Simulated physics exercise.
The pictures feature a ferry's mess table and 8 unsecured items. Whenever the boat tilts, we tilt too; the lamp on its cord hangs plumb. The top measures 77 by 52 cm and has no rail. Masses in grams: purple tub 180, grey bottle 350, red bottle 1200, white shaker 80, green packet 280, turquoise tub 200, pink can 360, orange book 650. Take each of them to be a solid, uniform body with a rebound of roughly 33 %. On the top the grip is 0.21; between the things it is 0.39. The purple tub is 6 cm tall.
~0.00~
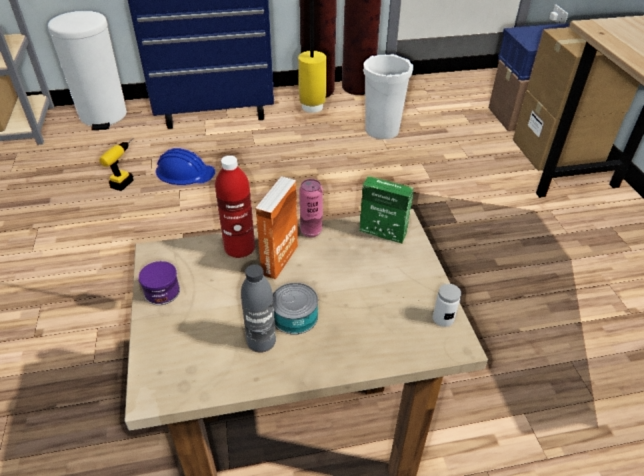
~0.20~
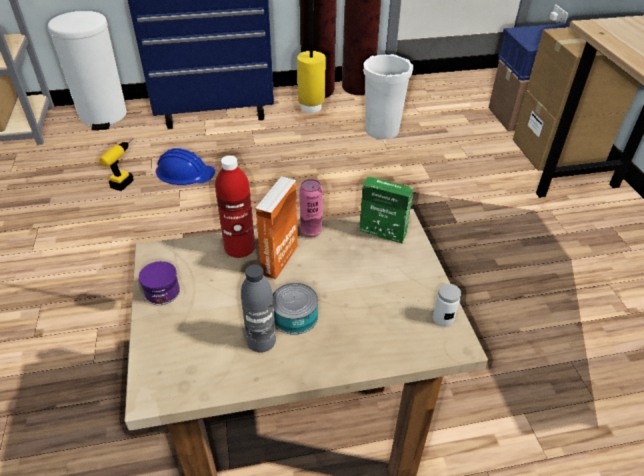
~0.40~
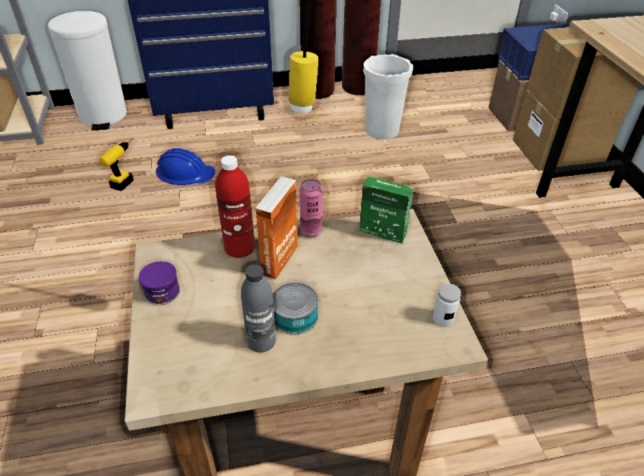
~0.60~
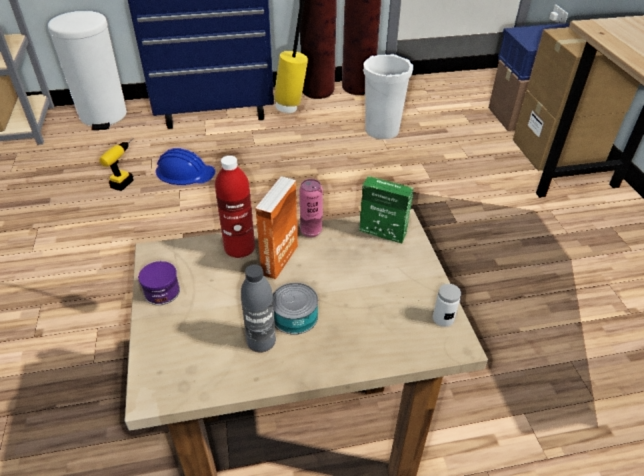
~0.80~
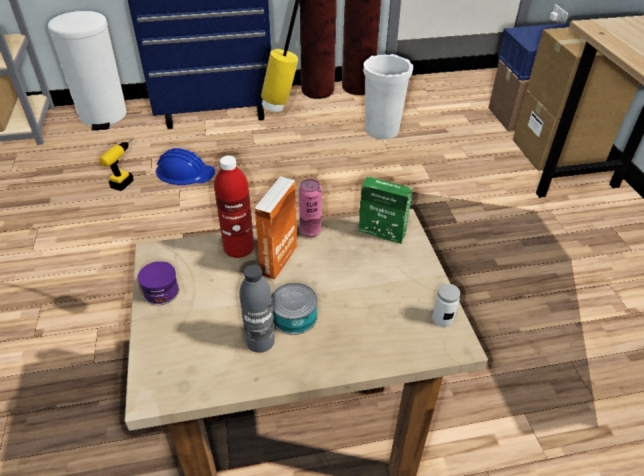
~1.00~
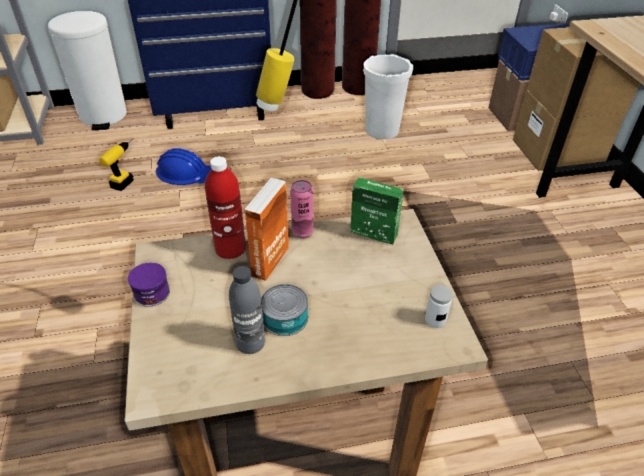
In a ferry's mess with a wood-plank floor, a pale wooden table is seen from above and in front, the view staying fixed to the room. A purple tub sits left, red and grey bottles, an orange book and turquoise tub near the middle, a pink can and green packet behind, a white shaker right. The hanging yellow lamp swings leftward, then the tabletop items slide slightly left.
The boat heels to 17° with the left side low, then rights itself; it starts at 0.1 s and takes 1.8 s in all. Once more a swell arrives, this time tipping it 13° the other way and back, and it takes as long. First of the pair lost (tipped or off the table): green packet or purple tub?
Of the two named, the second goes sooner.
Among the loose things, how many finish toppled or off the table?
1.
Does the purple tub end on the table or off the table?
When everything stops, the purple tub is out of bounds.
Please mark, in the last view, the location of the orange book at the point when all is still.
Roughly at (186, 241) in the last picture.
After 1.30 s, boat heeled 13°, left side down; purple tub now off the table; green packet slid 12 cm near (341, 216); orange book slid 12 cm.
After 1.50 s, boat heeled 7°, left side down; green packet slid 20 cm near (314, 220); red bottle slid 19 cm; pink can slid 19 cm.
At rest (4.2 s), off the table, purple tub; not toppled but over 5 cm from the start, grey bottle, red bottle, white shaker, green packet, turquoise tub, pink can and orange book. Seen from the same camera at the end, green packet near (302, 220), purple tub near (115, 451). Green packet was never lost; purple tub went at 1.18 s.
